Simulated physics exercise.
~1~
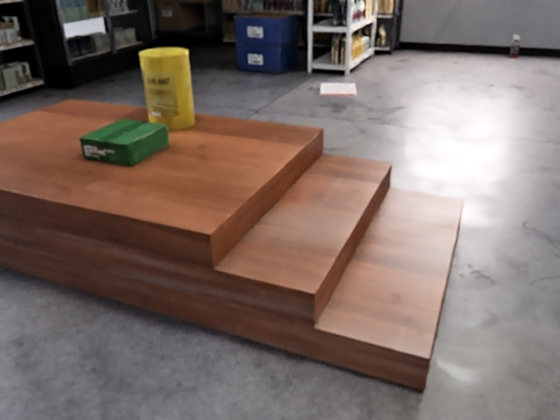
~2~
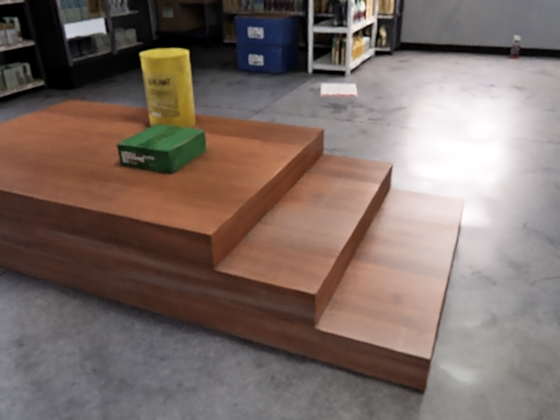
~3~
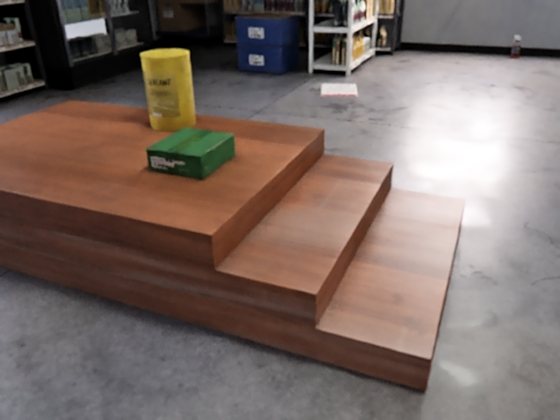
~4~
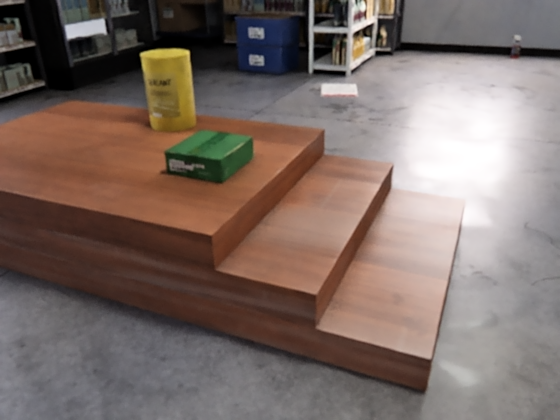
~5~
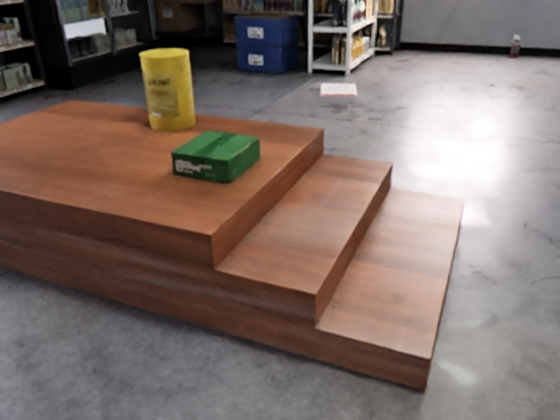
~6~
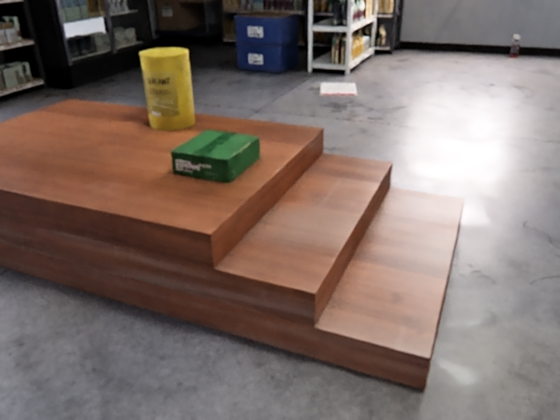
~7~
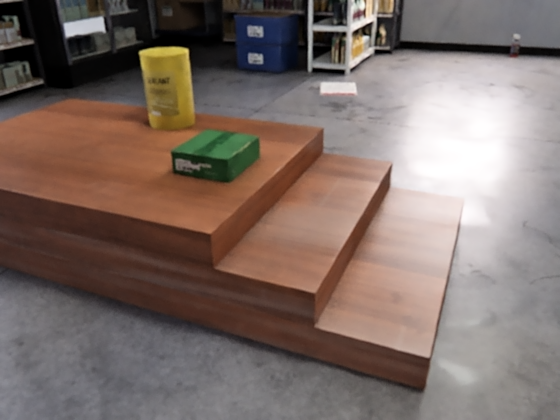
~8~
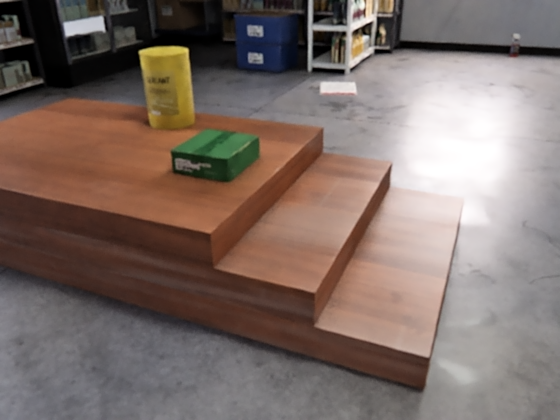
A green box slid to the right across the top of a brown wooden platform, passing in front of a yellow container that stayed put, then slowed and came to rest still on the platform, short of the steps leading down.
